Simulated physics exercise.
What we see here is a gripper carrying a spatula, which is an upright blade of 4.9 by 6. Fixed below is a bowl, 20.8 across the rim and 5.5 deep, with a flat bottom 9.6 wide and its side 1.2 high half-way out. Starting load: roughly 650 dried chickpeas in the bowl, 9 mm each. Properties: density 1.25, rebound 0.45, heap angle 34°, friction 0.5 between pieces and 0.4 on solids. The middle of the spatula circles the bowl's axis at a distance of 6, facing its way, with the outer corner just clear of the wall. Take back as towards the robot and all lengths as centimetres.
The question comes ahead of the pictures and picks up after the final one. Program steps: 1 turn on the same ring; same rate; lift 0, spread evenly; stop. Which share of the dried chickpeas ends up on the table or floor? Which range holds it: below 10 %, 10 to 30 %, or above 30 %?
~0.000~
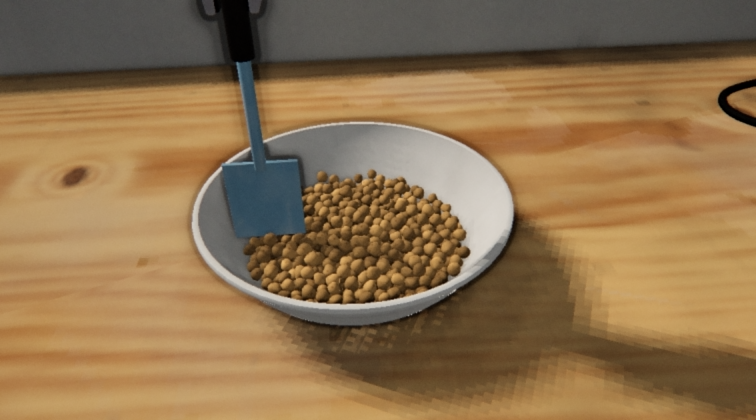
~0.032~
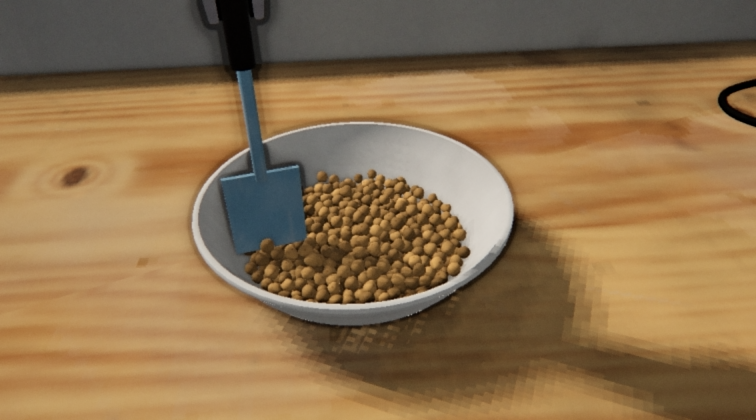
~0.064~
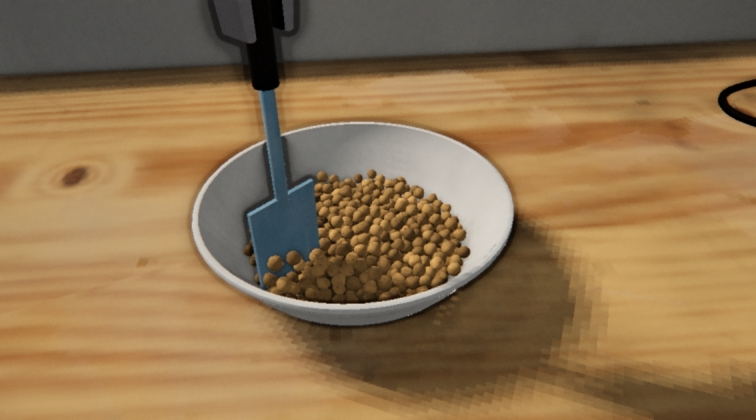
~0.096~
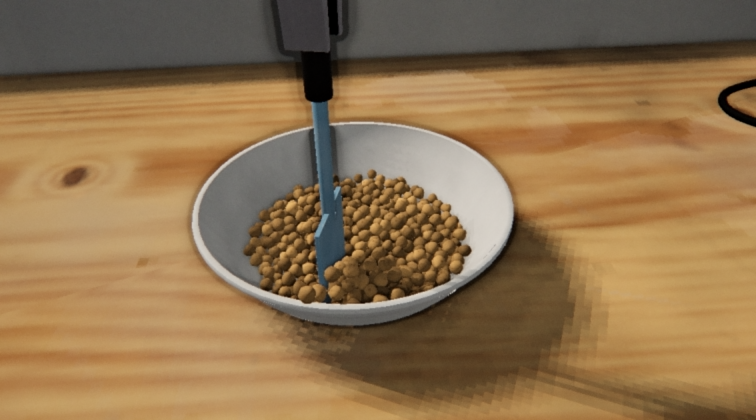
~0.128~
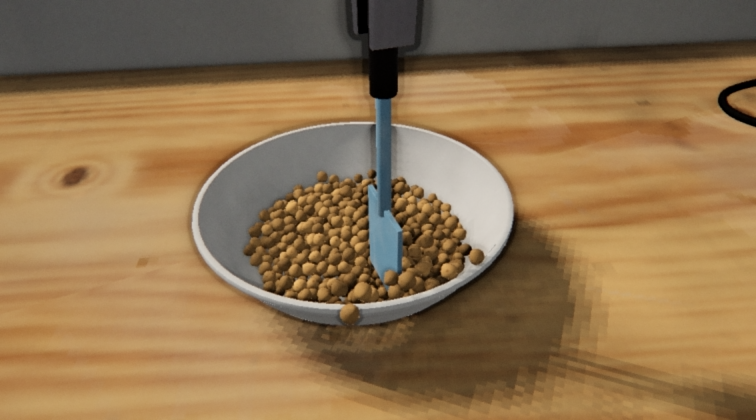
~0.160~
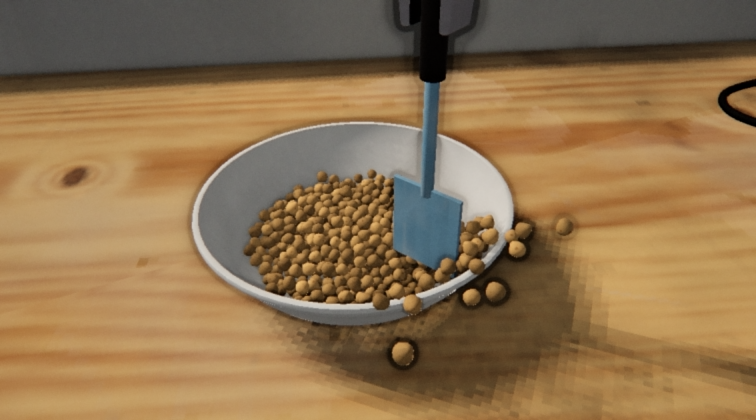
The range 10 to 30 %.
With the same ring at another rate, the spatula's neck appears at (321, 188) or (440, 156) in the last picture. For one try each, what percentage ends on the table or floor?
Well, about 5 percent the first time and about 20 percent the second.
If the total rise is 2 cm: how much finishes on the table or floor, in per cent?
0 %.
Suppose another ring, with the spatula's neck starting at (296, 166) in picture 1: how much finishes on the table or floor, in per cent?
Roughly 20 per cent.
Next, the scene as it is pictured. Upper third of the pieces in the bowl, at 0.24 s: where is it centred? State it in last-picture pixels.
Somewhere around (378, 196) in the last view.
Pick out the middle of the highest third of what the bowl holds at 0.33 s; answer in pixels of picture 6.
(307, 204).
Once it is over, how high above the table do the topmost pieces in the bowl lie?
4.5 cm or so.
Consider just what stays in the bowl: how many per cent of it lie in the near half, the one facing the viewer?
Close to 55 in a hundred.
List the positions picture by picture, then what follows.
The first frame shows spatula neck at (257, 142), 0° round; upper third of the load around (361, 230), from x 250 to 465, top at y 175; 651 in the bowl.
The second frame shows spatula neck at (257, 152), 13° round; upper third of the load around (359, 230), from x 250 to 465, top at y 175.
The third frame shows spatula neck at (279, 175), 43° round; upper third of the load around (358, 233), from x 250 to 465, top at y 175.
The fourth frame shows spatula neck at (327, 188), 74° round; upper third of the load around (364, 235), from x 250 to 465, top at y 175.
The fifth frame shows spatula neck at (384, 185), 105° round; upper third of the load around (384, 236), from x 250 to 475, top at y 175; 648 in the bowl, 3 in flight or on the tool.
The sixth frame shows spatula neck at (428, 167), 136° round; upper third of the load around (396, 230), from x 250 to 565, top at y 175; 640 in the bowl, 11 in flight or on the tool.
By 0.24 s, 218° round, highest piece 12 above the table; 617 in the bowl, 4 on the table or floor, 30 in flight or on the tool.
By 0.33 s, 300° round, highest piece 10 above the table; 584 in the bowl, 26 on the table or floor, 41 in flight or on the tool.
By 0.57 s, 0° round, highest piece 5 above the table; 528 in the bowl, 123 on the table or floor.
By 1.27 s, 0° round, highest piece 4 above the table; 528 in the bowl, 123 on the table or floor.
Final count, 528 in the bowl, 123 on the table or floor. That is 19 % on the table or floor.
